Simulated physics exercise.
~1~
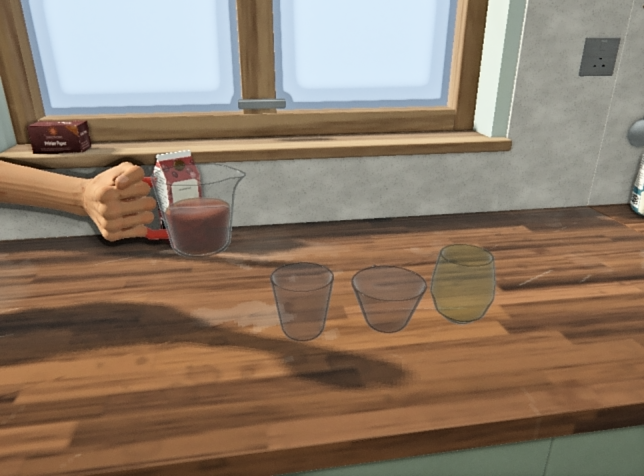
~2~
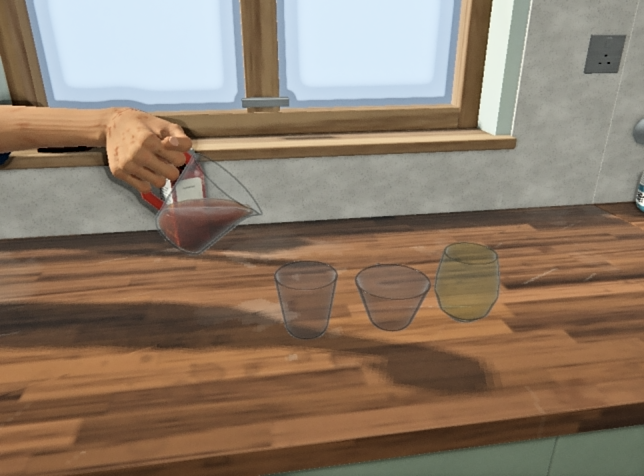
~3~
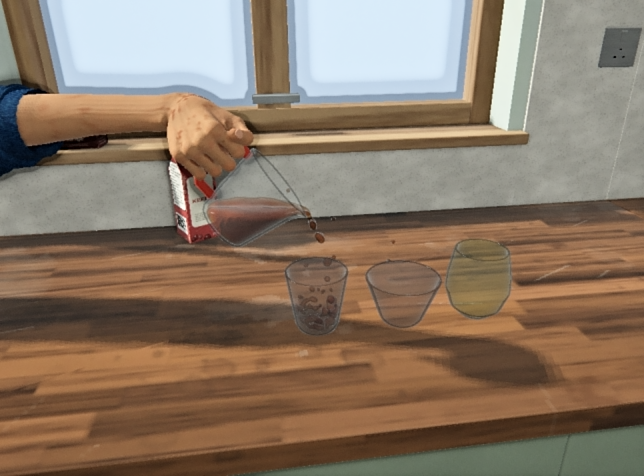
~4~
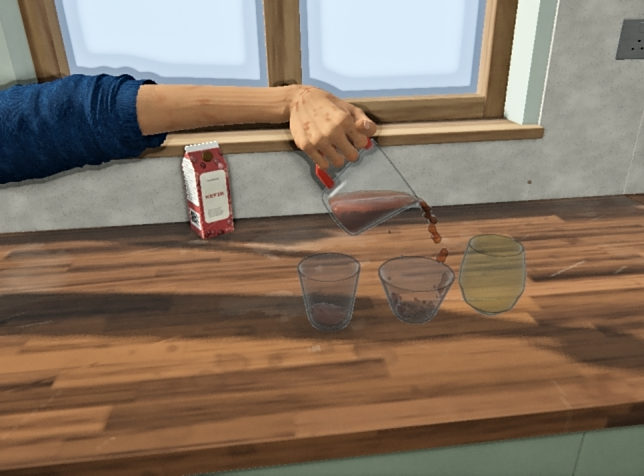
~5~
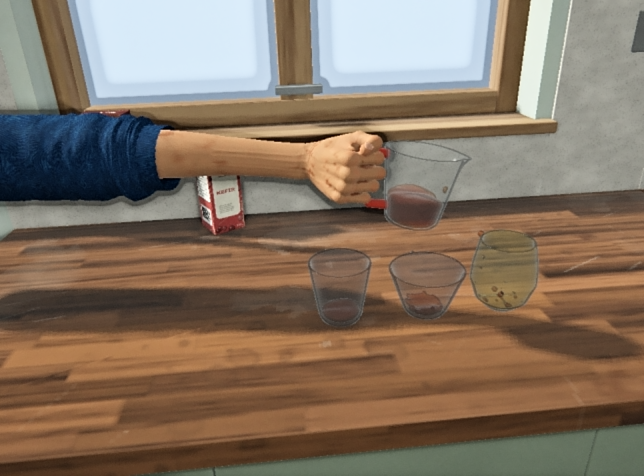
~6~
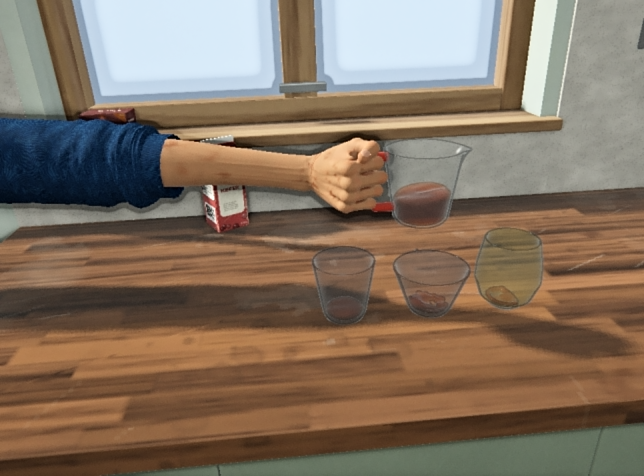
A hand holds a clear flared jug with a red handle, filled with reddish-brown tea, above a wooden kitchen counter seen from slightly above. Three empty glasses stand in a row, two clear and a round yellowish one at the right, with a red and white carton behind by the window. The hand tips the jug and pours into the left glass, then carries it rightward, pouring into the middle one and the yellow one. It levels the jug and holds it still, with a little tea in each vessel and some left inside.
